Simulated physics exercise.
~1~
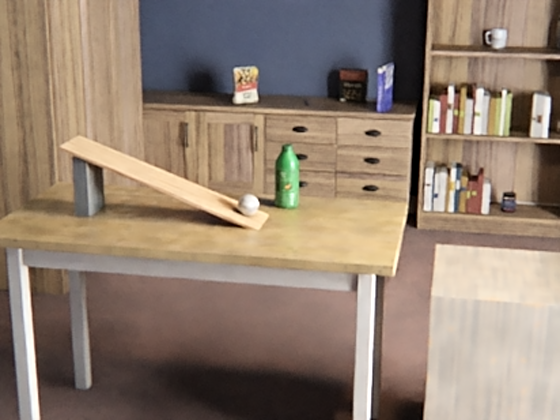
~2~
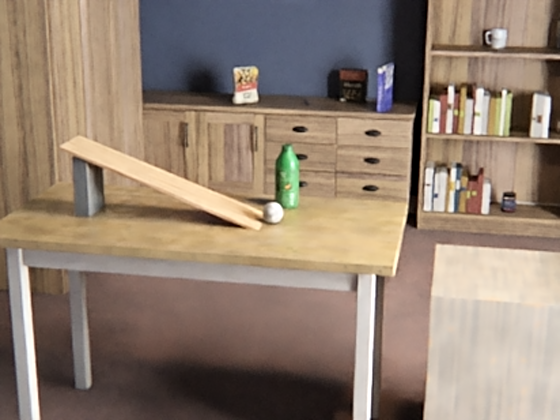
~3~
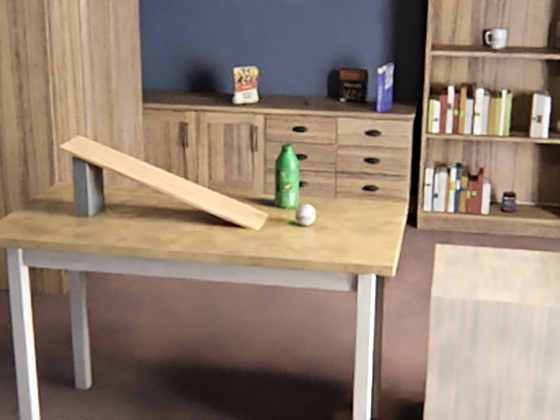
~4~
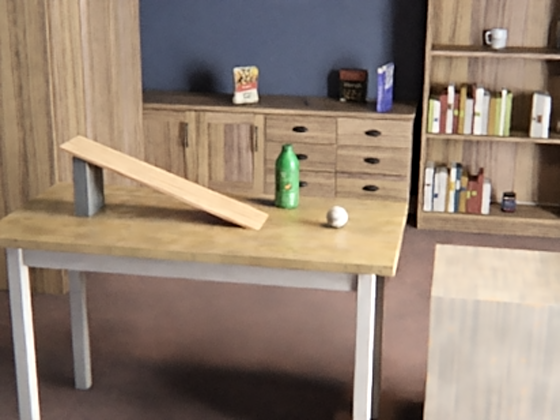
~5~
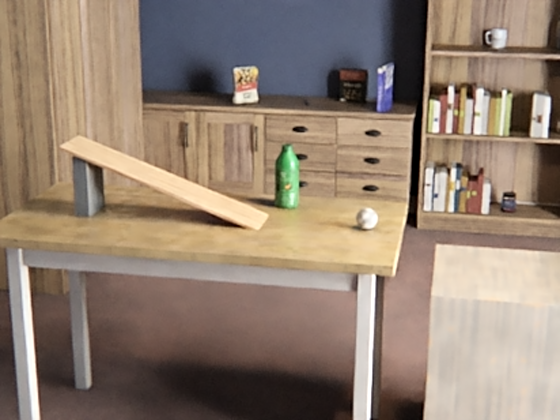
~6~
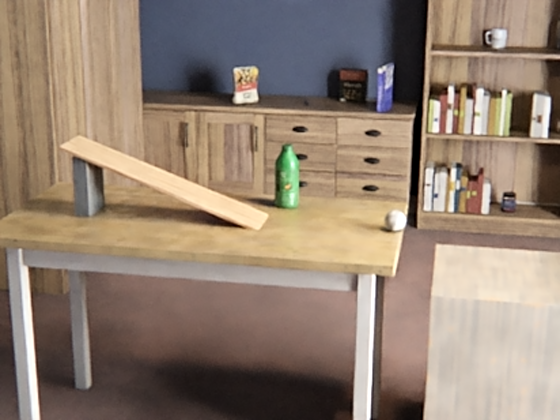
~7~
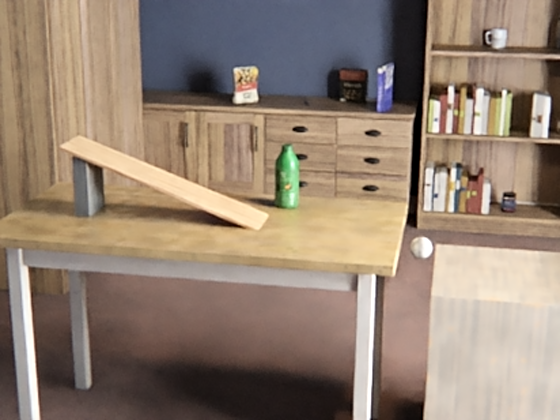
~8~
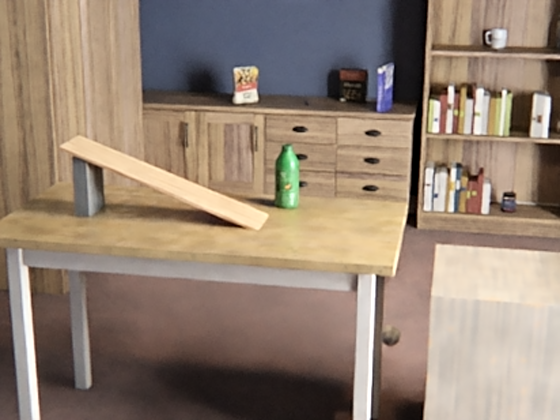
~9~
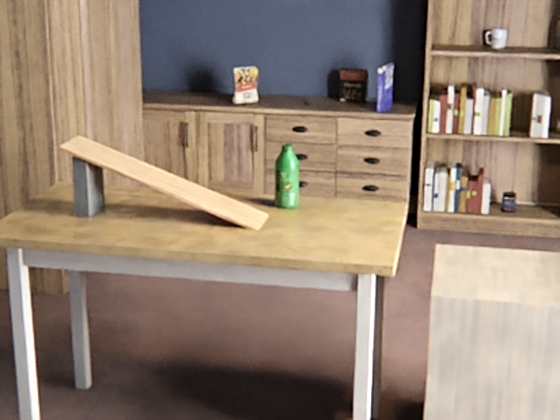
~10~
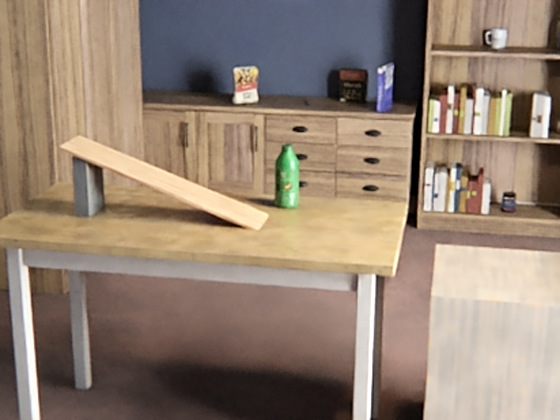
A table holds a ramp and green bottle as a white ball rolls right and drops into the gap.
